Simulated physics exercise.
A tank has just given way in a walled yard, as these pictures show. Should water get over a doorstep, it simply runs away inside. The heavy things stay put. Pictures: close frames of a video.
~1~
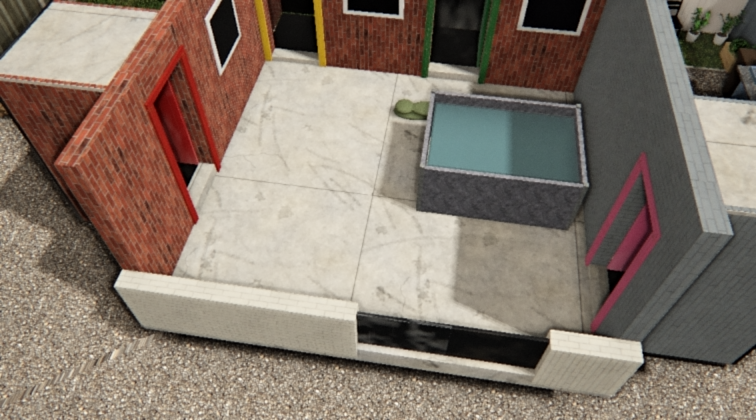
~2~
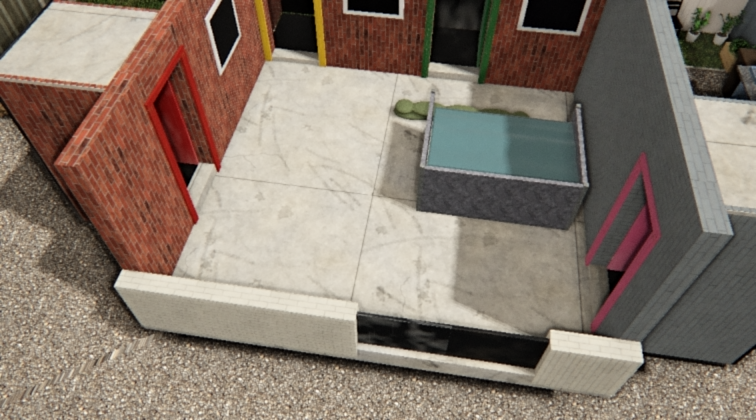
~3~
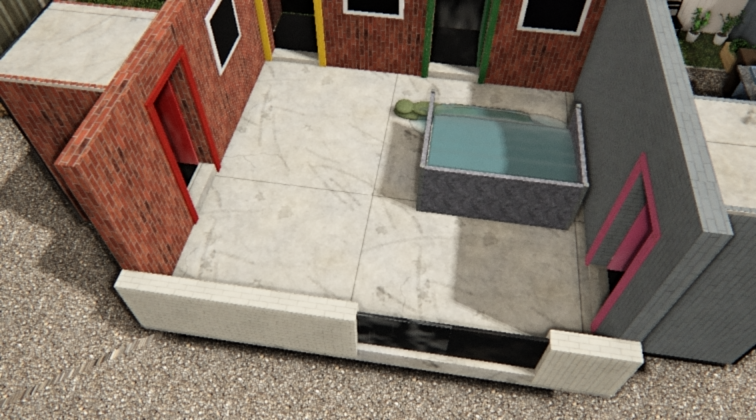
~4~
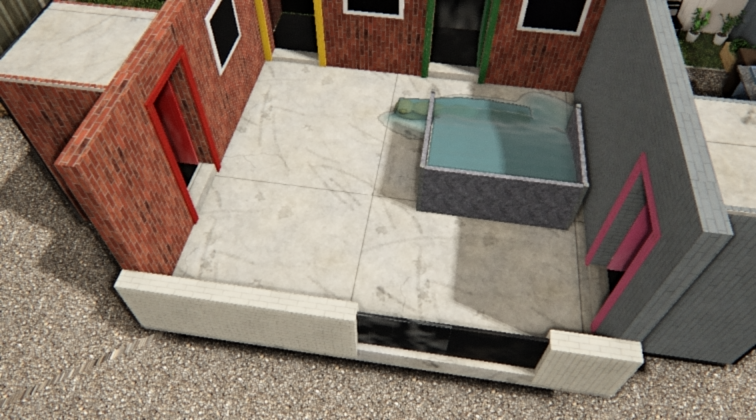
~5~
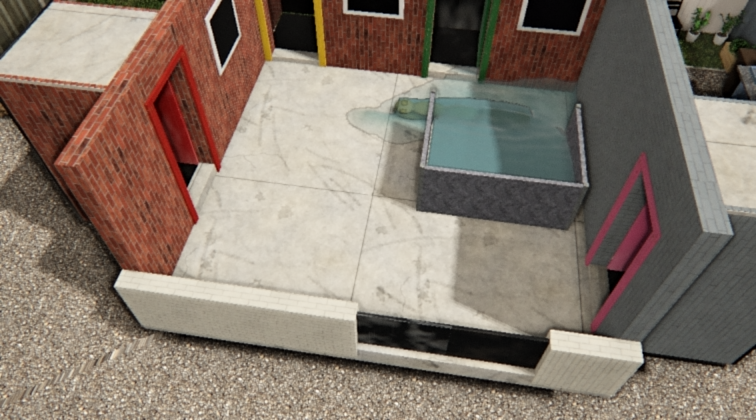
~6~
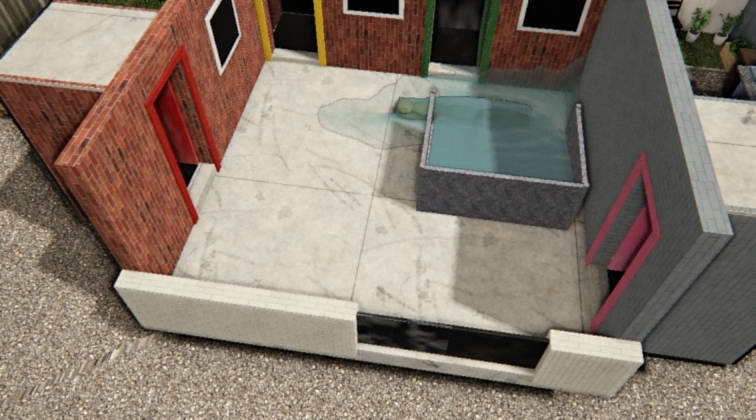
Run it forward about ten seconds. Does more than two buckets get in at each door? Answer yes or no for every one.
Green door: Yes, pink door: Yes, red door: No, yellow door: Yes.
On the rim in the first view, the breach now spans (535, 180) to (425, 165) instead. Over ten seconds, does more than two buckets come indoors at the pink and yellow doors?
As for the doors, pink gets past it and yellow gets past it.
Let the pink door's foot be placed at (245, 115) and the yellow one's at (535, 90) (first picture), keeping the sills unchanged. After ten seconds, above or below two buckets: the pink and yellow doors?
Looking at it, I'd say the pink one breaks the limit and the yellow one breaks the limit.
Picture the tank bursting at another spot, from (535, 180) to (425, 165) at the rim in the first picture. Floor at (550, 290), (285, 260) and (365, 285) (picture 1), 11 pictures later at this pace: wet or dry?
Taken in turn they're swamped, swamped and swamped.
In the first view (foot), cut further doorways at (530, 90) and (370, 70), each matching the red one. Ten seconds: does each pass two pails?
Order as asked: Gets beyond it, remains below.
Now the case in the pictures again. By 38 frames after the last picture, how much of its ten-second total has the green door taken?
Result: 100 % of the ten-second total.
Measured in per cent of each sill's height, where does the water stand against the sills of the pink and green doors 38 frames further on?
Near 50 and 90 per cent, in that order.
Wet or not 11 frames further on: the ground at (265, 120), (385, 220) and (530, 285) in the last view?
Result, as listed: Wetted / not wetted / not wetted.
A moment on, water covers 35 % of the floor; the green door over two buckets in, the pink door not reached, the red door not reached, the yellow door not reached.
Next, water covers 50 % of the floor; the green door far over two buckets in, the pink door not reached, the red door wet at the sill, nothing in, the yellow door wet at the sill, nothing in.
Then, water covers 60 % of the floor; the green door far over two buckets in, the pink door wet at the sill, nothing in, the red door wet at the sill, nothing in, the yellow door under two buckets in.
Later, water covers 80 % of the floor; the green door far over two buckets in, the pink door wet at the sill, nothing in, the red door wet at the sill, nothing in, the yellow door over two buckets in.
In the end, water covers 95 % of the floor; the green door far over two buckets in, the pink door over two buckets in, the red door wet at the sill, nothing in, the yellow door over two buckets in.
